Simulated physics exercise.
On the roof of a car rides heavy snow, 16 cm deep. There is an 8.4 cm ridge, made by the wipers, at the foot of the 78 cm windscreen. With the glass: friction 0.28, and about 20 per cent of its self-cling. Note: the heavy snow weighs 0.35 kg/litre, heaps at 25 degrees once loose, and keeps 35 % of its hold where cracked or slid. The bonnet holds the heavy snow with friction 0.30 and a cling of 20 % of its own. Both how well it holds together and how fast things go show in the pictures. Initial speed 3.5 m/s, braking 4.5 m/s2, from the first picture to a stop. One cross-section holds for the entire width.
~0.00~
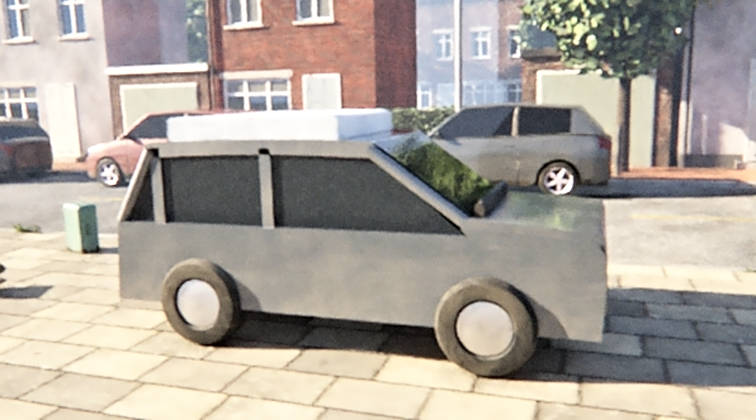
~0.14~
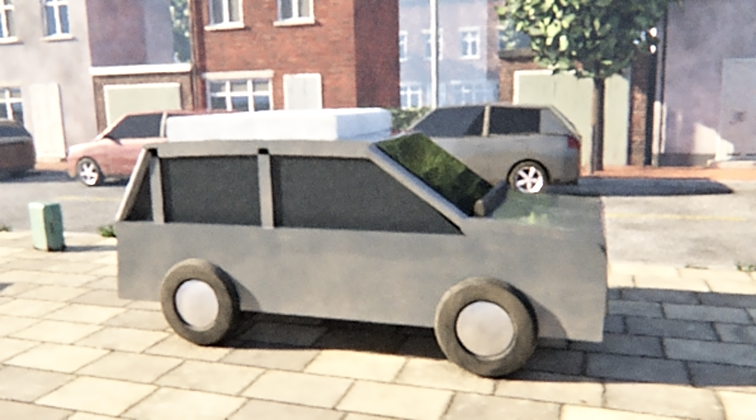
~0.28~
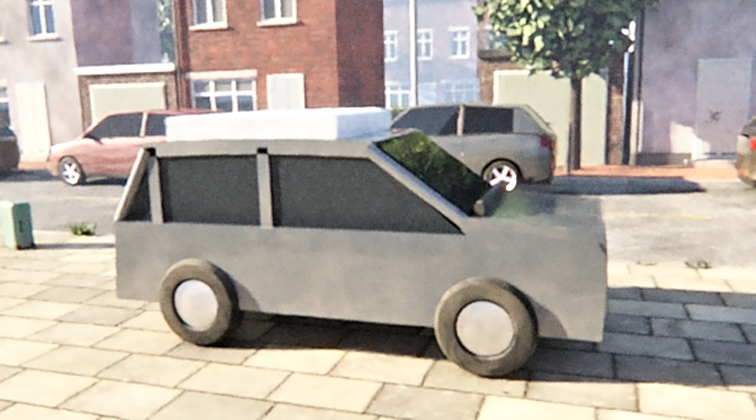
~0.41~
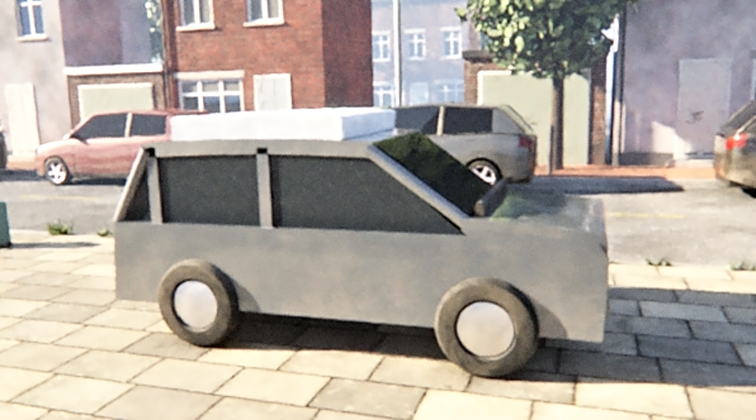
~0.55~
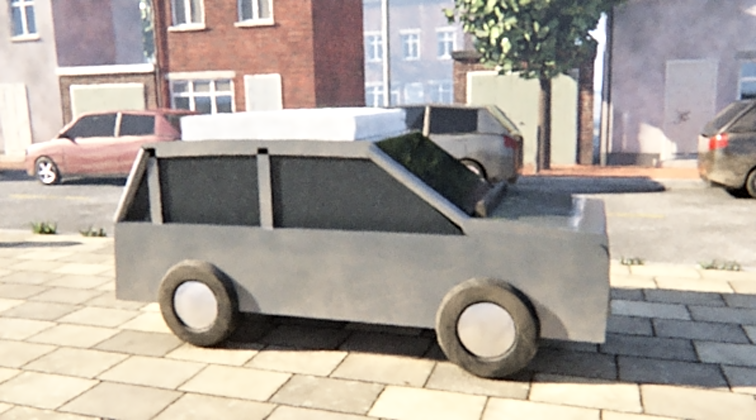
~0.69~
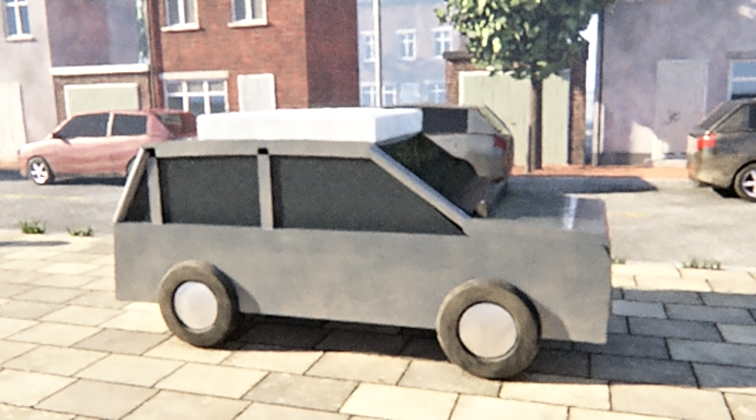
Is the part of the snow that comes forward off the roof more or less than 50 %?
Estimate: A larger amount than 50 %.
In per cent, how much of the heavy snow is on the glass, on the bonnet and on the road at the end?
In the end some 35 percent lies on the glass, 40 percent on the bonnet, and 4 percent on the road.
By 1.04 s, 59 % of the snow is on the roof, 41 % on the glass, none on the bonnet and none has gone off the nose.
By 1.45 s, 27 % of the snow is on the roof, 45 % on the glass, 28 % on the bonnet and none has gone off the nose.
By 1.86 s, 20 % of the snow is on the roof, 35 % on the glass, 42 % on the bonnet and 3 % has gone off the nose.
By 2.28 s, 20 % of the snow is on the roof, 34 % on the glass, 42 % on the bonnet and 4 % has gone off the nose.
By 2.50 s, at the end, 20 % of the snow is on the roof, 34 % on the glass, 41 % on the bonnet and 4 % has gone off the nose.
